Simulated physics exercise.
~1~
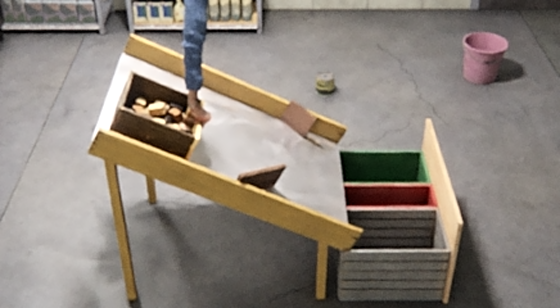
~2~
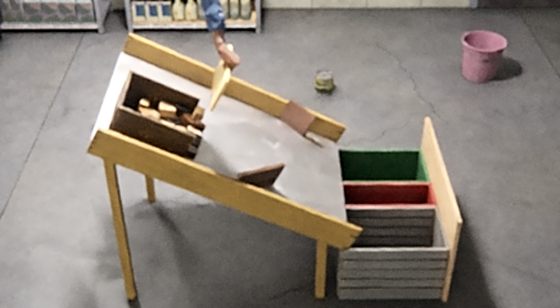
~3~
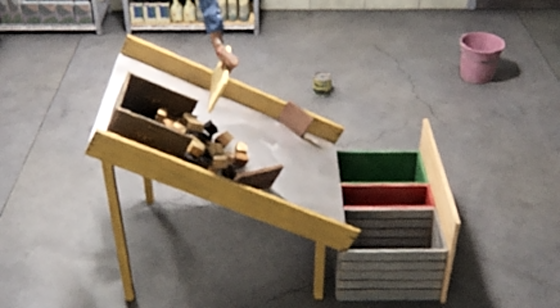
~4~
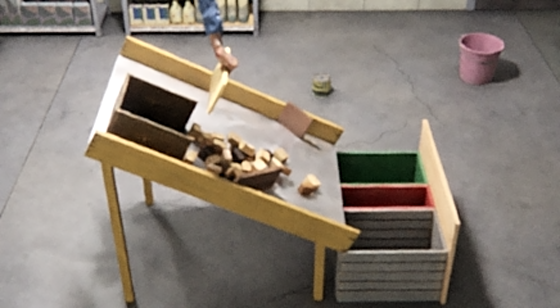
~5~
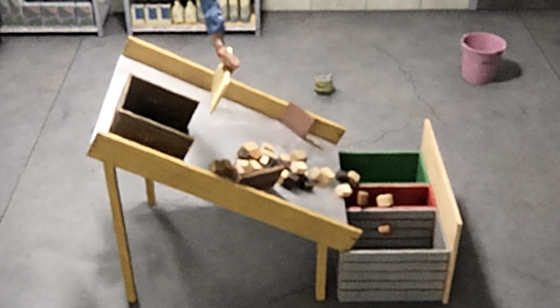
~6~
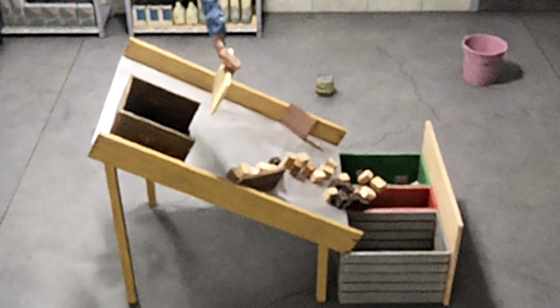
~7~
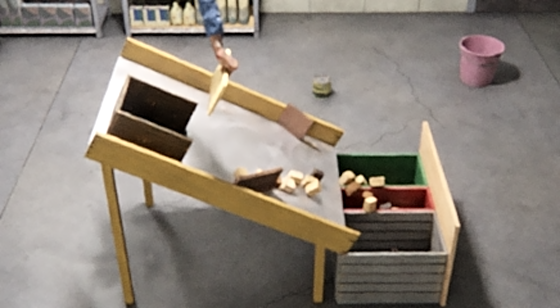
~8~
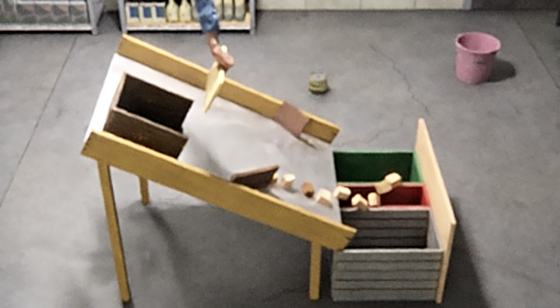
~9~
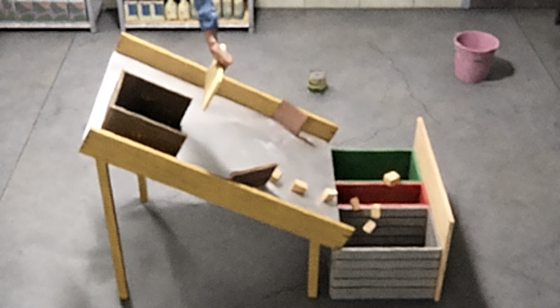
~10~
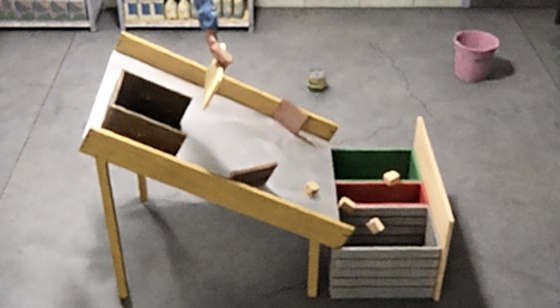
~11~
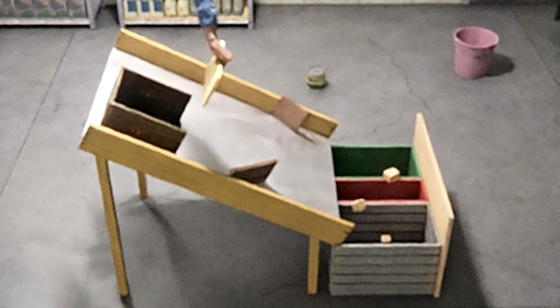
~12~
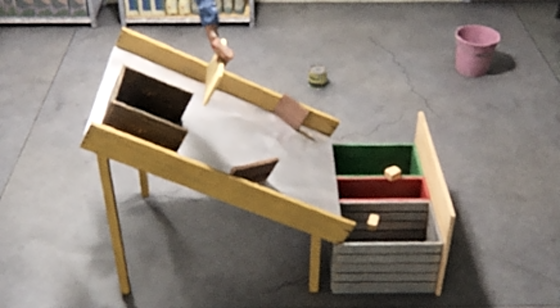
The clip opens on a sloping table with a dark pen of loose wooden blocks at its upper left, as a hand reaches in from above. The hand lifts the gate clear and holds it up while the blocks begin sliding down to the right. They tumble in a cluster around two angled boards, bunching near the lower one before spreading out. The blocks then spill off the low end toward the green, red and grey totes, most dropping into the red one in the middle. The last stragglers follow, leaving the ramp looking almost bare and a couple of blocks visible around the totes.
